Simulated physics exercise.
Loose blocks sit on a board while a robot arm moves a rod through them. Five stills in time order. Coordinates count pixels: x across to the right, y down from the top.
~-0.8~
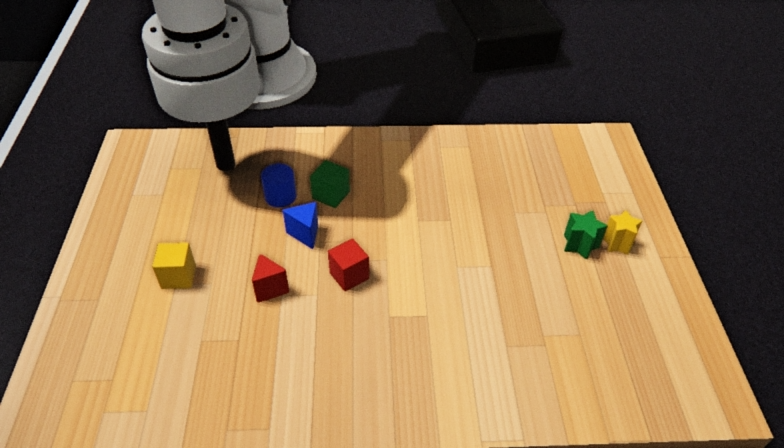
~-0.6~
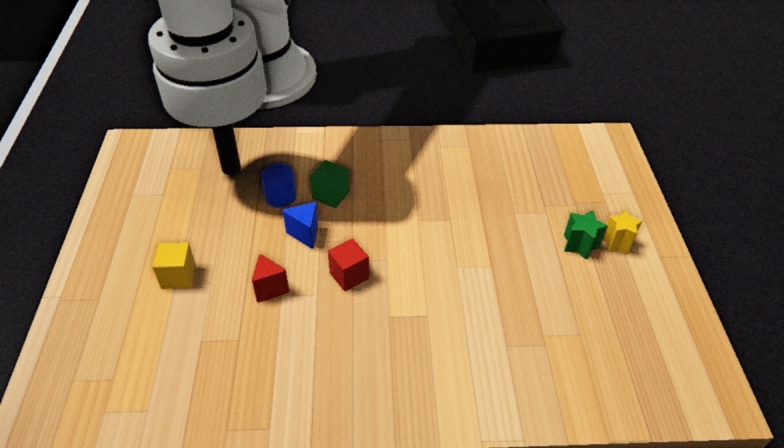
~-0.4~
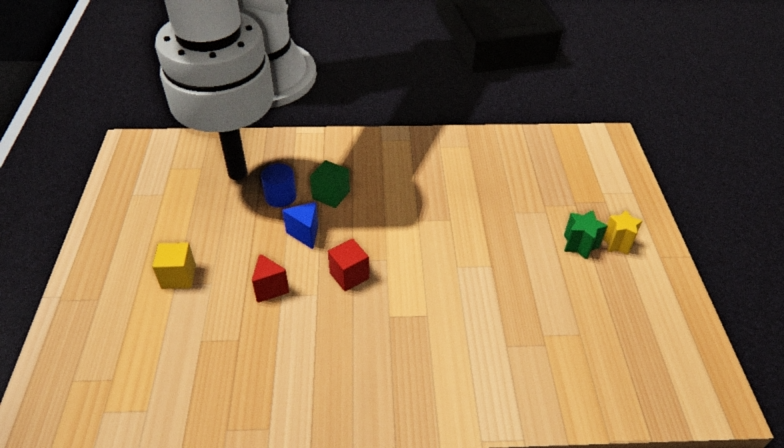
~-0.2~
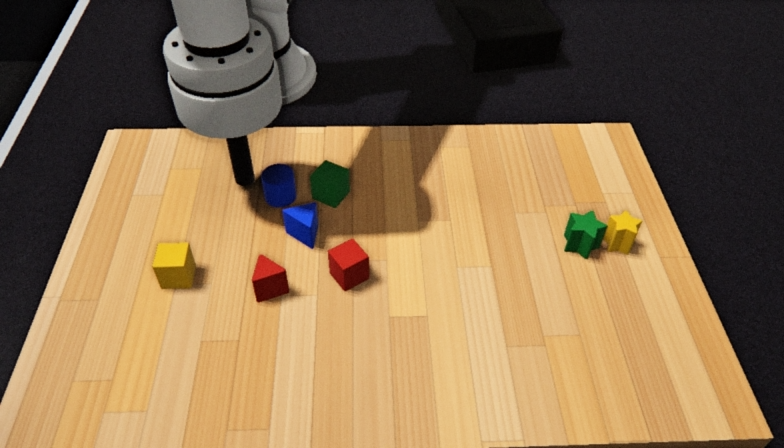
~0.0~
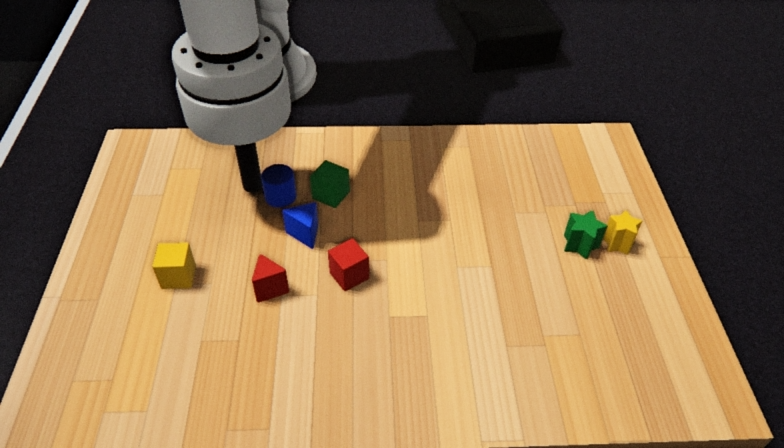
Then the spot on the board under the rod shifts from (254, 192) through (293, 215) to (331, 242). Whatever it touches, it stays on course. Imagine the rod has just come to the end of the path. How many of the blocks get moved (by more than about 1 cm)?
The number will come to 3 or more.
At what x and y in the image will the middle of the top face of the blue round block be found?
Somewhere near (316, 182).
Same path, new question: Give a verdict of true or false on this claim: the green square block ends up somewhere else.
That claim is true.
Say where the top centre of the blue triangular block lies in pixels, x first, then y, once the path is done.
I expect it at (315, 233).
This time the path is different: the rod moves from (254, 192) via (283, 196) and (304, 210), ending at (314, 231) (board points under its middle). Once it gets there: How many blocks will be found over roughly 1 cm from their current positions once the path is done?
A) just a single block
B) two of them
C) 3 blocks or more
The answer is C.
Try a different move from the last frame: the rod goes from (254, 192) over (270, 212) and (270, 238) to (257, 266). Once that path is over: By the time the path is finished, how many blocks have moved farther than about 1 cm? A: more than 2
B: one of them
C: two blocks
Answer: B.
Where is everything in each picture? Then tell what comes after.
In the first frame, tip of the rod (226, 165), middles of tops, blue round block (277, 174), blue triangular block (303, 213), green square block (329, 172), red square block (348, 253).
In the second frame, rod (232, 169), nothing pushed.
In the third frame, rod (238, 174), nothing pushed.
In the fourth frame, rod (245, 180), nothing pushed.
In the fifth frame, rod (253, 186), blue round block (277, 174), blue triangular block (303, 213), green square block (329, 172), red square block (348, 253).
On the path given first. One third of the way, rod (279, 201); blue round block (303, 179); green square block (338, 171).
Two thirds of the way, rod (305, 218); blue round block (316, 182); blue triangular block (306, 216); green square block (342, 169).
At the end, rod (331, 237); blue round block (316, 182); blue triangular block (315, 233), turned 55° clockwise; green square block (342, 169); red square block unmoved.
